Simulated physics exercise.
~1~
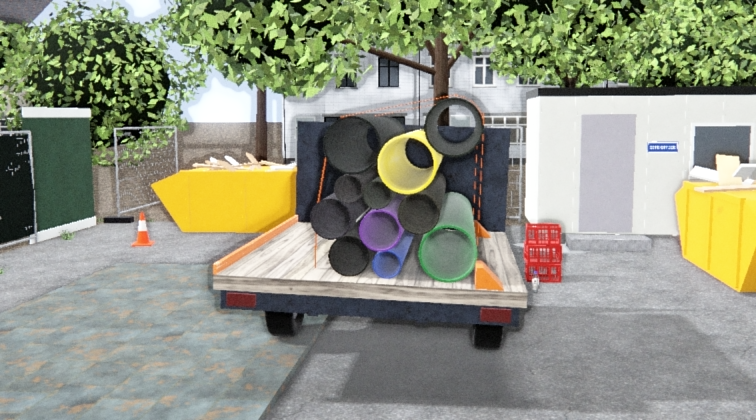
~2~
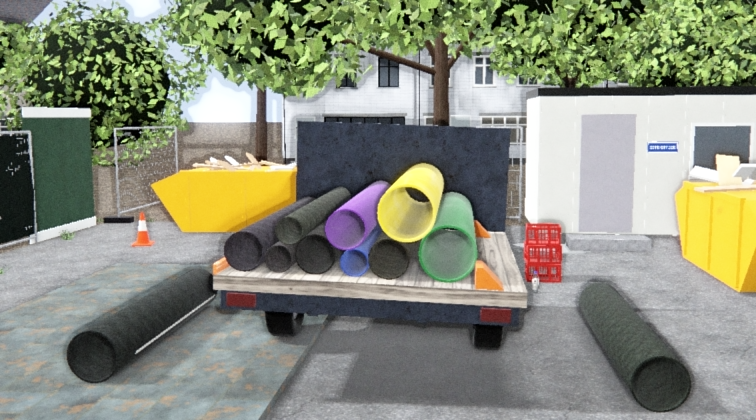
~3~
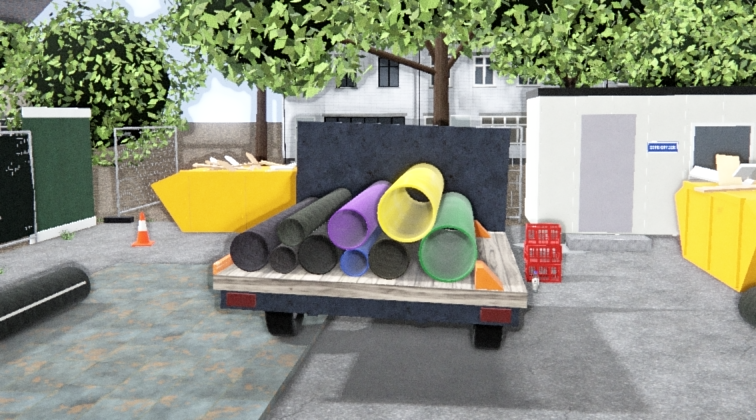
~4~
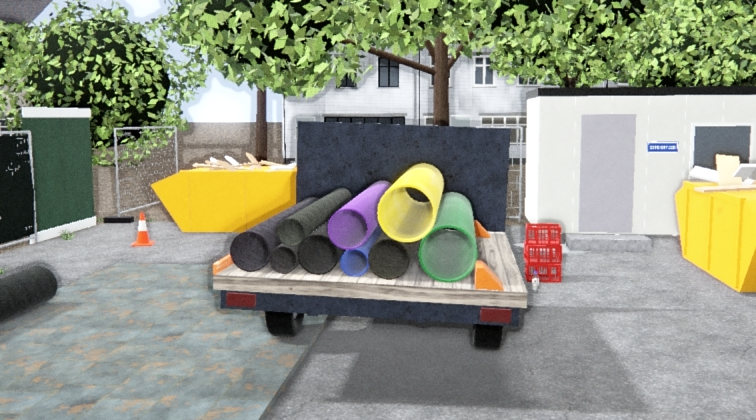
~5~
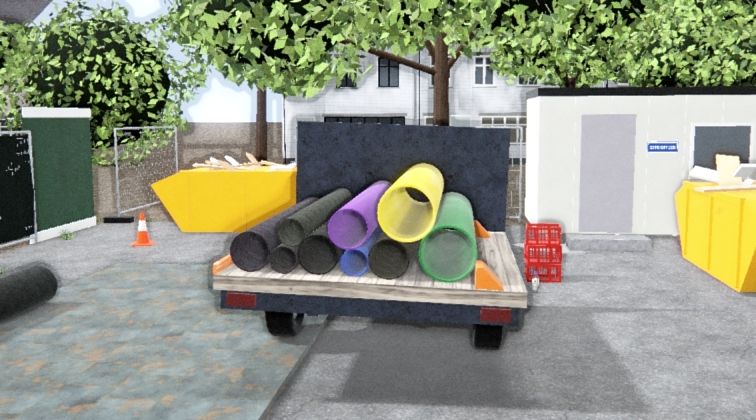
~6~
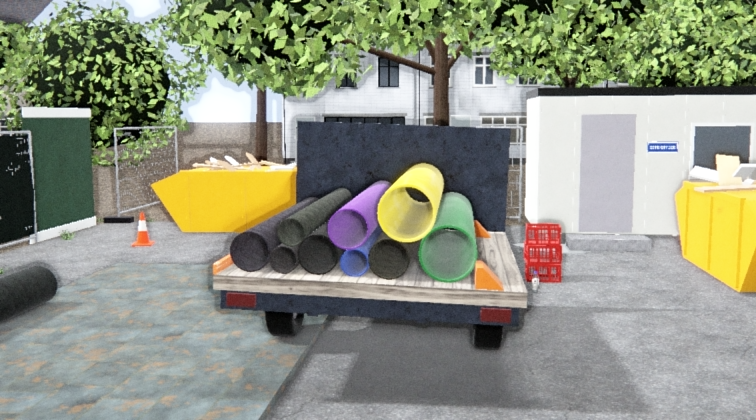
A flatbed trailer stood in a yard stacked with pipes, which slumped into a lower heap as two black ones dropped off opposite sides and rolled away; the yellow, purple, blue and green ones stayed aboard, while one black pipe rested at far left.
